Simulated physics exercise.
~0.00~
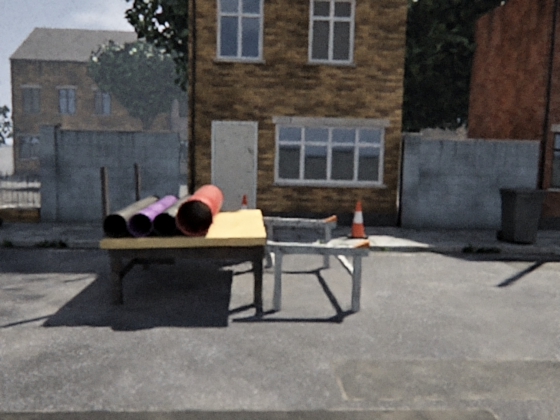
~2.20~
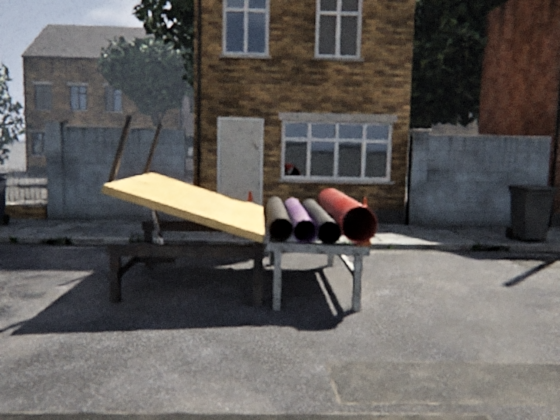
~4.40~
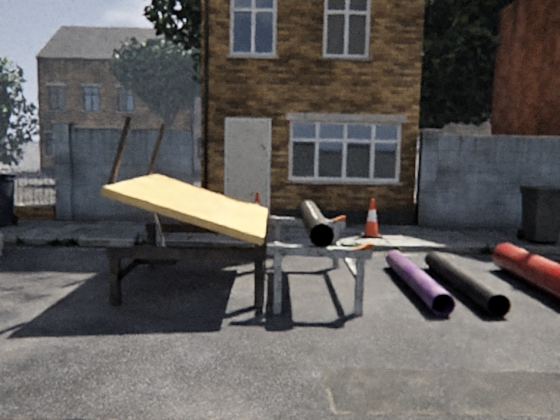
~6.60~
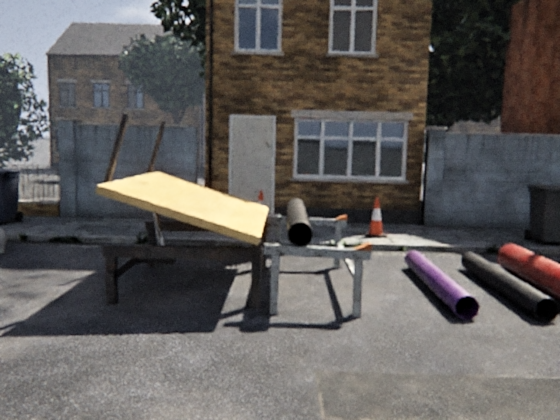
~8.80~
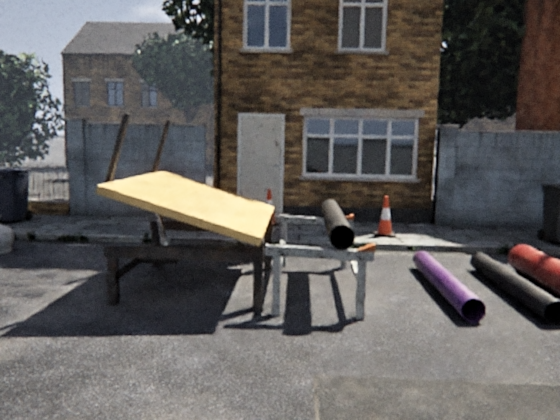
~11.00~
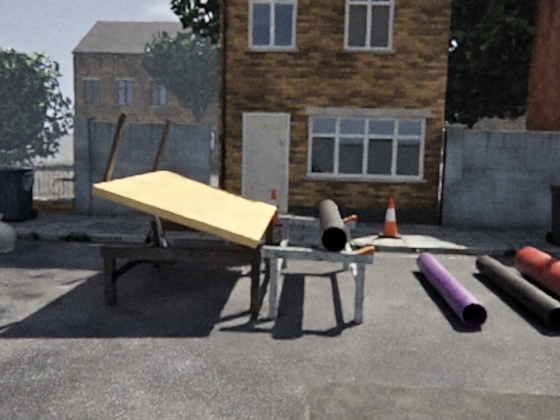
Four hollow pipes, one purple, one red and two dark, lie side by side with their ends towards us on a yellow deck at the left of a paved street. Behind them stand a brick house, grey walls and an orange cone, while a low pale rack waits to the right. The deck's left side tips up, and the pipes roll right onto the rack. Purple, red and one dark pipe go over its far end and drop to the ground. The last dark pipe stays up on the rack, beside the still-tilted deck, as the view drifts slightly sideways.
